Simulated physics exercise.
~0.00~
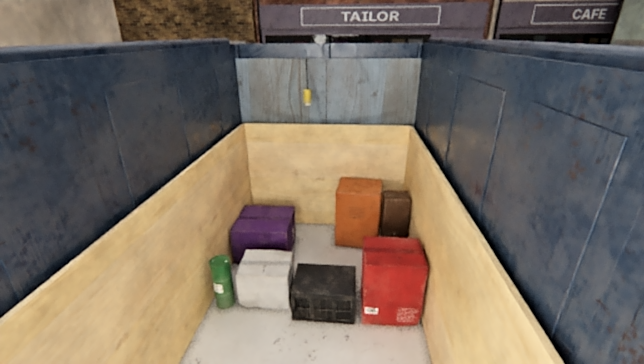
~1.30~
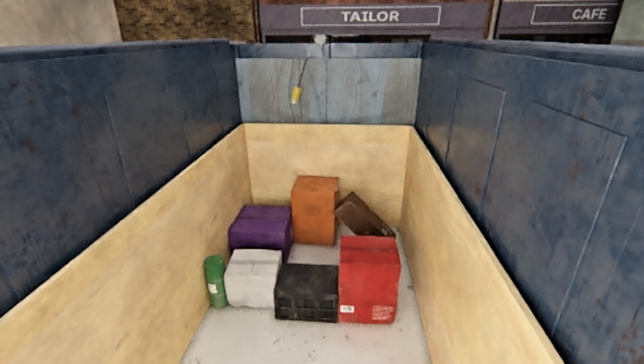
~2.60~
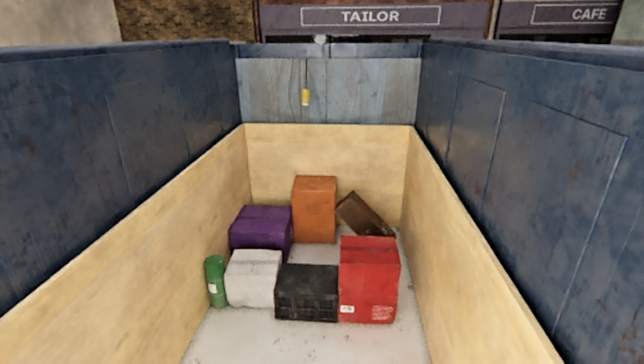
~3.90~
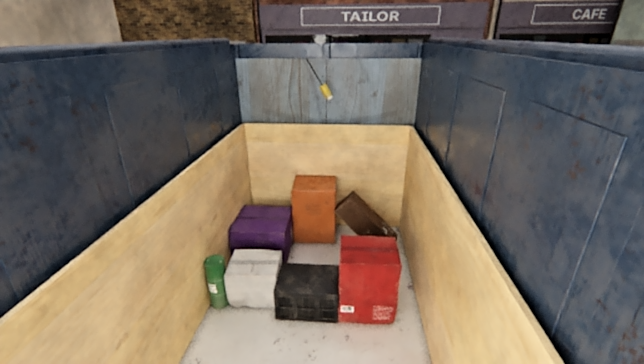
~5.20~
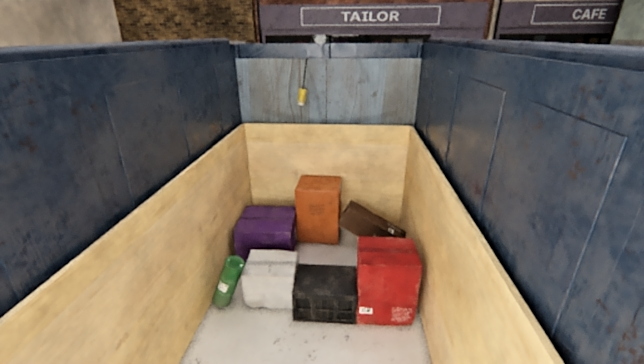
In a van's load bay, boxes slide left and a brown box tips, then the load shifts right, leaving it on its side.
